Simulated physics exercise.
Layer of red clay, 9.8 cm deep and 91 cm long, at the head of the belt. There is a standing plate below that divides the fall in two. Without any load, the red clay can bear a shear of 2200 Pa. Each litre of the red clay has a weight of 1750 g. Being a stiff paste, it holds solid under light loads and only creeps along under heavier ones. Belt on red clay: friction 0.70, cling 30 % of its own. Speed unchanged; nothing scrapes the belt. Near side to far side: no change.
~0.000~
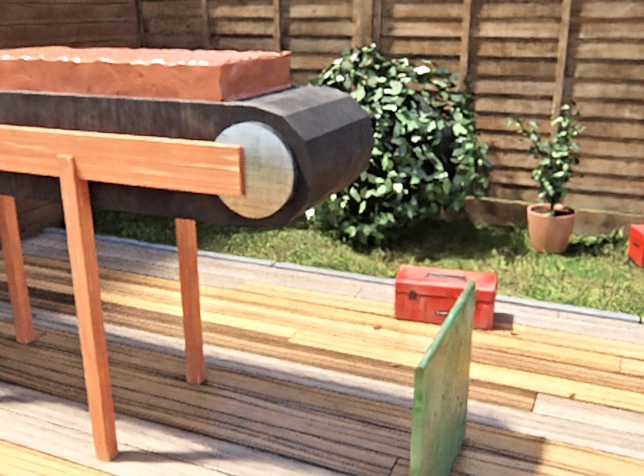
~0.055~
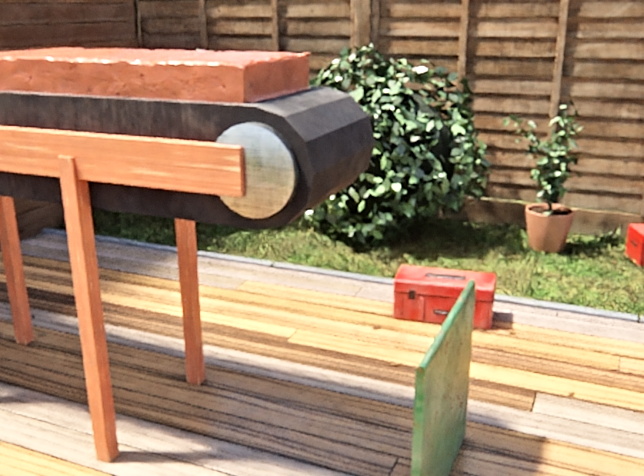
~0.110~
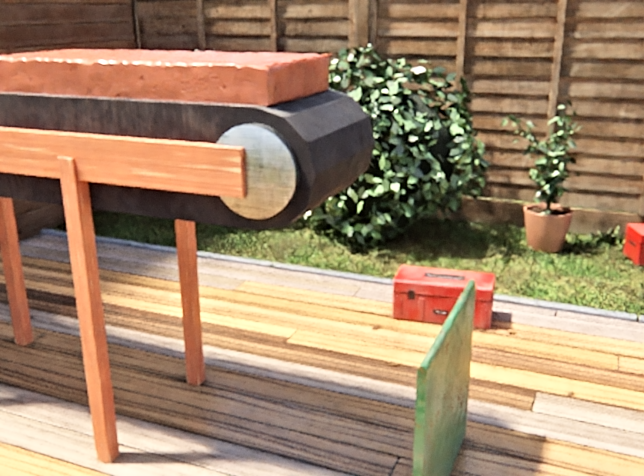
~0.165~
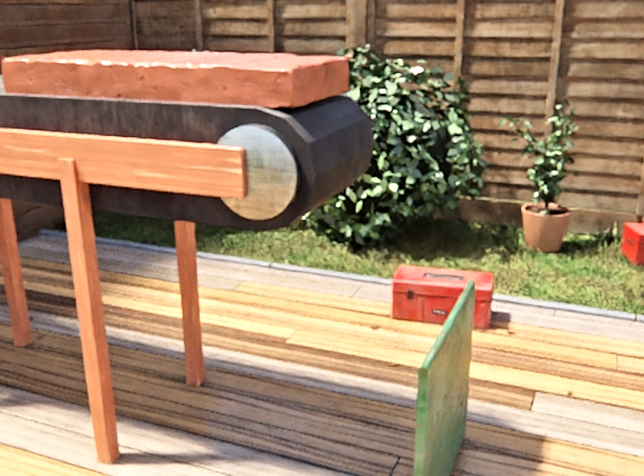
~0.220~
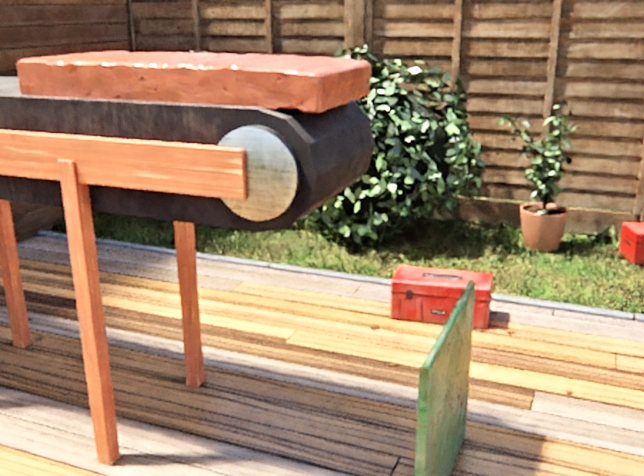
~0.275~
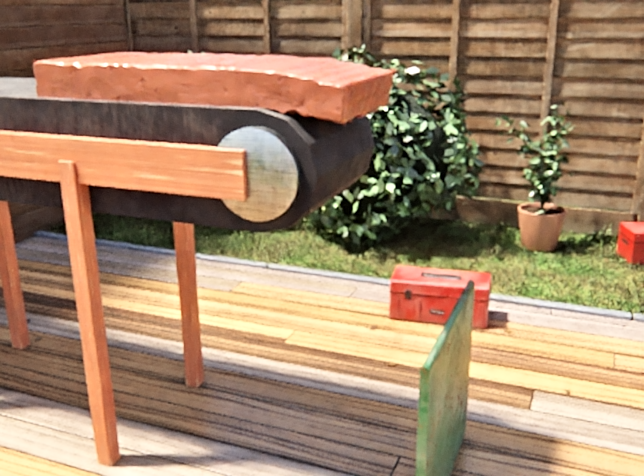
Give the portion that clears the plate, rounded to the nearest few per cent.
The portion that clears the plate is close to 40 %.
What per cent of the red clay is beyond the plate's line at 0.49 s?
Some 0 in a hundred.
After 0.49 s, 0 % is beyond the plate's line.
After 0.75 s, 6 % is beyond the plate's line.
After 1.01 s, 19 % is beyond the plate's line.
After 1.27 s, 40 % is beyond the plate's line.
After 2.45 s, at the end, 40 % is beyond the plate's line.
